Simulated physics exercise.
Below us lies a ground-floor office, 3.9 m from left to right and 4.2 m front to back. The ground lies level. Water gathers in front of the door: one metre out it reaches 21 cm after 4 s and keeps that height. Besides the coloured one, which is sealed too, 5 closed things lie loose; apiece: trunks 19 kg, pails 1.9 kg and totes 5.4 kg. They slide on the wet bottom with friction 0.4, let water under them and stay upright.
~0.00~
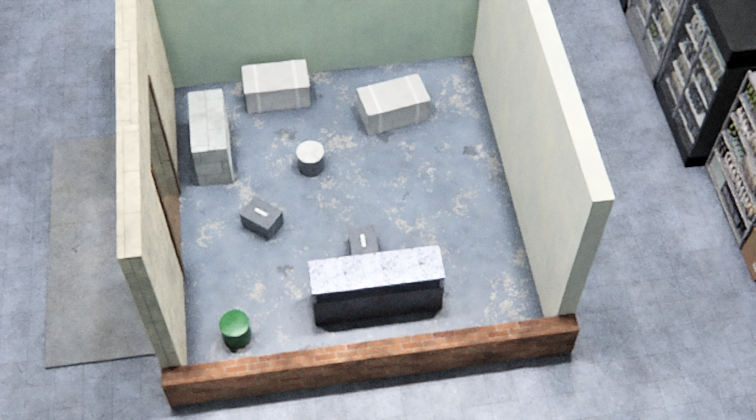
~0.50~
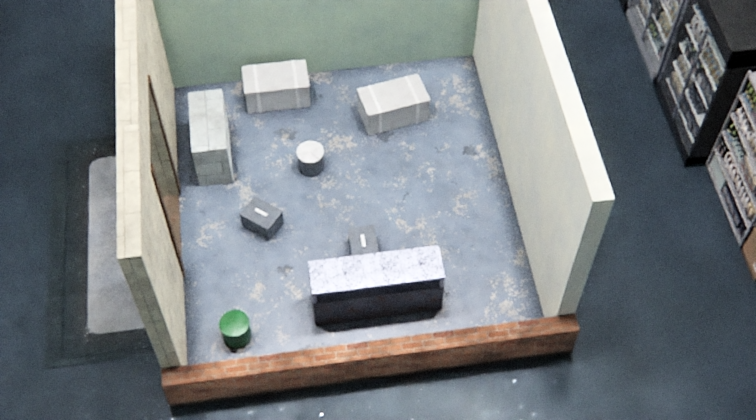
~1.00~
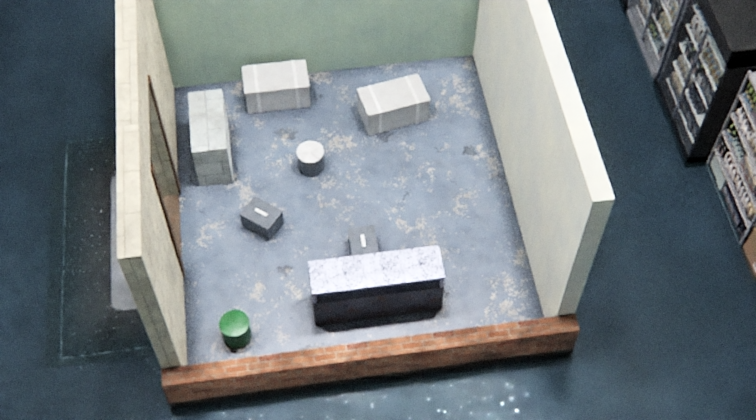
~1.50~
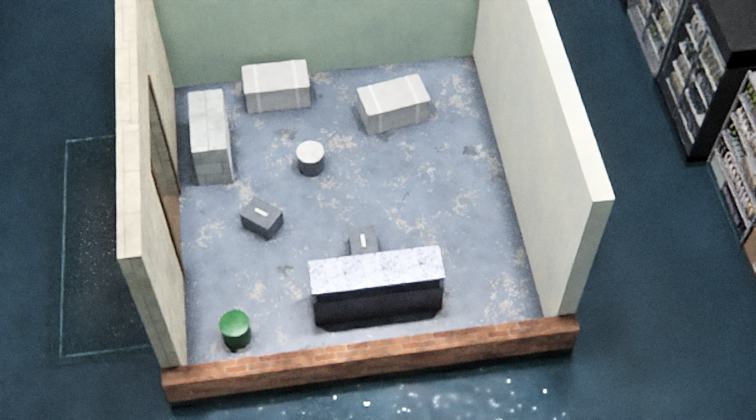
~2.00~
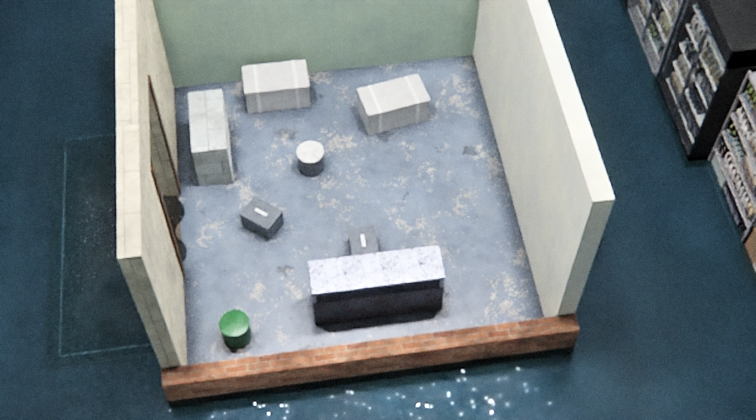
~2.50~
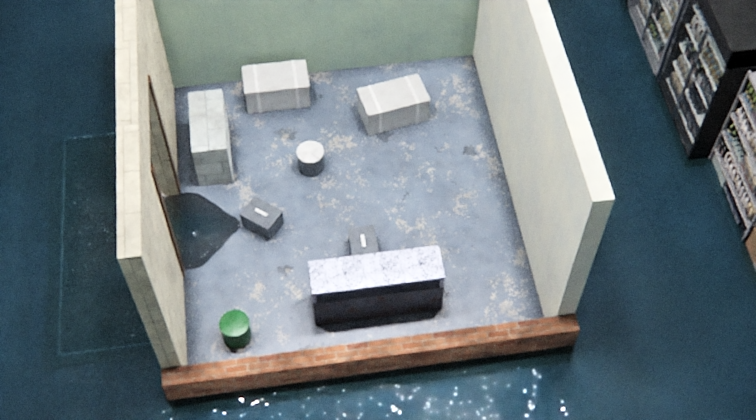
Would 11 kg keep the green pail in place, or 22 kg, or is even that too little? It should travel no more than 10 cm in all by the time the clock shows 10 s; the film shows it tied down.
Verdict: The smaller load will do.
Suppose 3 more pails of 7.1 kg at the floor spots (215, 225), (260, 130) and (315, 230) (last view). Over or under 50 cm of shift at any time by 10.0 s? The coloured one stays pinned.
In turn: Over, short of it, over.
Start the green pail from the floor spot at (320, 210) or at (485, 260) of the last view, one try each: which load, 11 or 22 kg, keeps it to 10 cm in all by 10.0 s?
In turn: Only the larger holds; either load holds.
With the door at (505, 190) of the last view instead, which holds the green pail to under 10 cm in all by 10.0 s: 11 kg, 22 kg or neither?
Then only the higher weight holds it.
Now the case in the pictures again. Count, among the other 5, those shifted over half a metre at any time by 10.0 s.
That makes 3.
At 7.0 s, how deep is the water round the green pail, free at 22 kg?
About 2 cm.
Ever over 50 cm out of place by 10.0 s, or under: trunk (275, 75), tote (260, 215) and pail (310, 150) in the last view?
In that order: Under, over, more.
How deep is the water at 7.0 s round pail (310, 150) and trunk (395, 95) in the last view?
Roughly 4 and 3 cm.
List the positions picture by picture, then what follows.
In the first picture, the green pail at (234, 323) rests on the ground; 0.0 m2 under water; 0 of 6 have shifted.
In the second picture, the green pail at (234, 323), on the bottom; water covers 0.0 m2; 0 of 6 have shifted.
In the third picture, the green pail at (234, 323), on the bottom; water covers 0.0 m2; 0 of 6 have shifted.
In the fourth picture, the green pail at (234, 323) rests on the ground; 0.0 m2 under water; 0 of 6 have shifted.
In the fifth picture, the green pail at (234, 323) rests on the ground; water covers 0.0 m2; 0 of 6 have shifted.
In the sixth picture, the green pail at (234, 323) rests on the ground; 0.4 m2 under water; 0 of 6 have shifted.
After 3.5 s the green pail would be 0 cm from its start with 11 kg and 0 cm from its start with 22 kg; 0 cm of water round it then.
After 4.5 s the green pail would be 0 cm from its start with 11 kg and 0 cm from its start with 22 kg; 0 cm of water round it then.
After 7.0 s the green pail would be 0 cm from its start with 11 kg and 0 cm from its start with 22 kg; 2 cm of water round it then.
After 10.0 s the green pail would be 0 cm from its start with 11 kg and 0 cm from its start with 22 kg; 3 cm of water round it then.
